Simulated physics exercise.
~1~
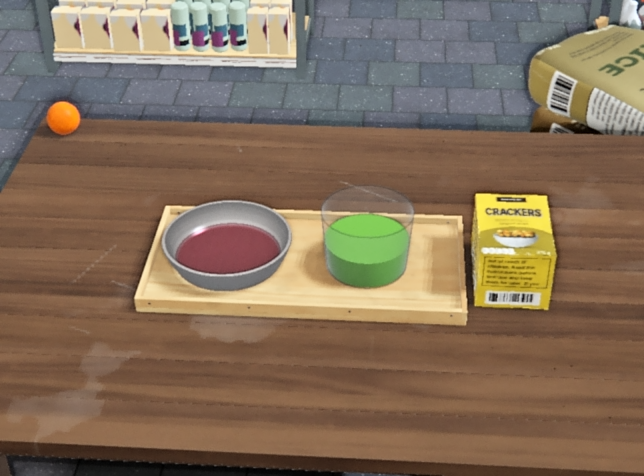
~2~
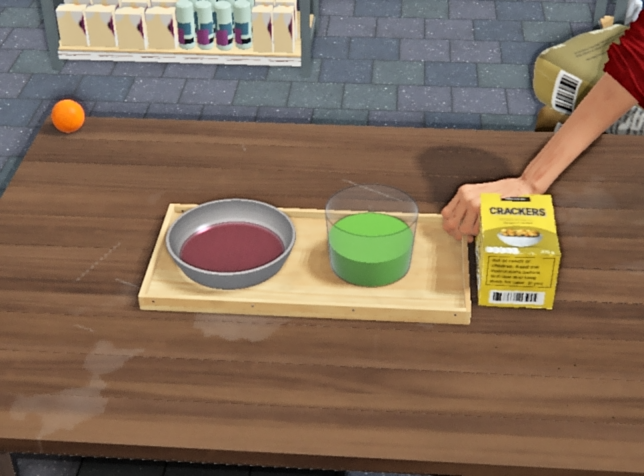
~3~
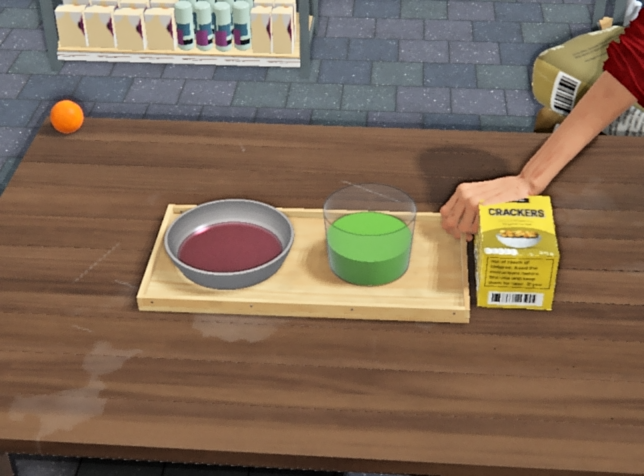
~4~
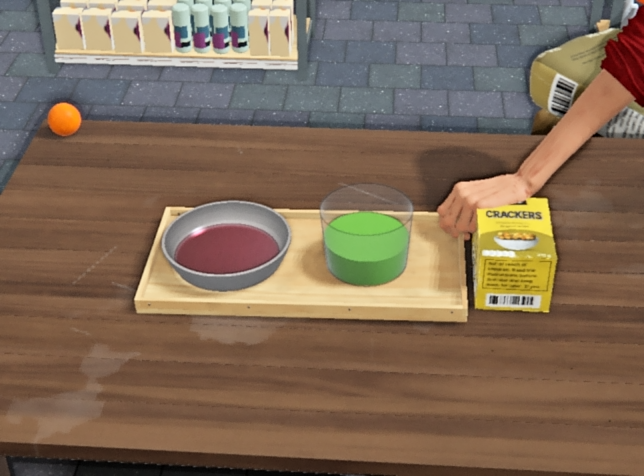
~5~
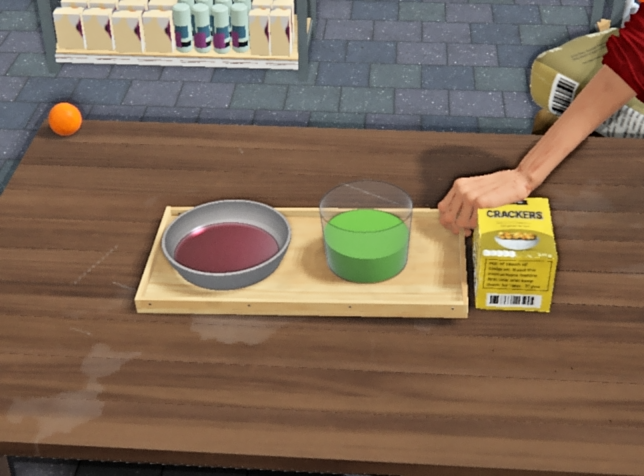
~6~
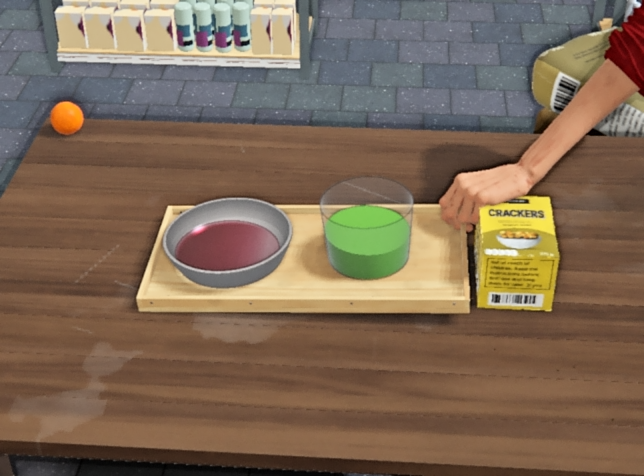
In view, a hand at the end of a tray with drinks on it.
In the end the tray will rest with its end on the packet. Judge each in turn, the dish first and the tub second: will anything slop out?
Dish: No, it all stays in. Tub: No, it all stays in.
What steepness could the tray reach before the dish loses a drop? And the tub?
The first goes near 35°, the next near 40°.
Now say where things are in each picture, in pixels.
In the first picture, the tray lies flat; dish (228, 246) nearly empty; tub (367, 237) about half full; packet (515, 282).
The second picture shows a hand takes the end of the tray; dish nearly empty, surface at (232, 252); tub about half full, surface at (371, 238).
The third picture shows slope near 1°; dish (230, 244) nearly empty; tub (370, 235) about half full.
The fourth picture shows the tray slopes by about 1°; dish nearly empty, surface at (228, 254); tub about half full, surface at (367, 236); packet (515, 285).
In the fifth picture, the end is rising; dish (228, 245) nearly empty; tub (367, 232) about half full.
In the sixth picture, the end has come up a little; dish nearly empty, surface at (230, 251); tub about half full, surface at (367, 230); packet (518, 283).
Next, the tray slopes by about 8°; dish, its rim is dry; tub, its rim is dry.
After that, the tray slopes by about 15°; dish, its rim is dry; tub, its rim is dry.
Finally, the tray slopes by about 13°, resting on the packet; dish, its rim is dry; tub, its rim is dry.
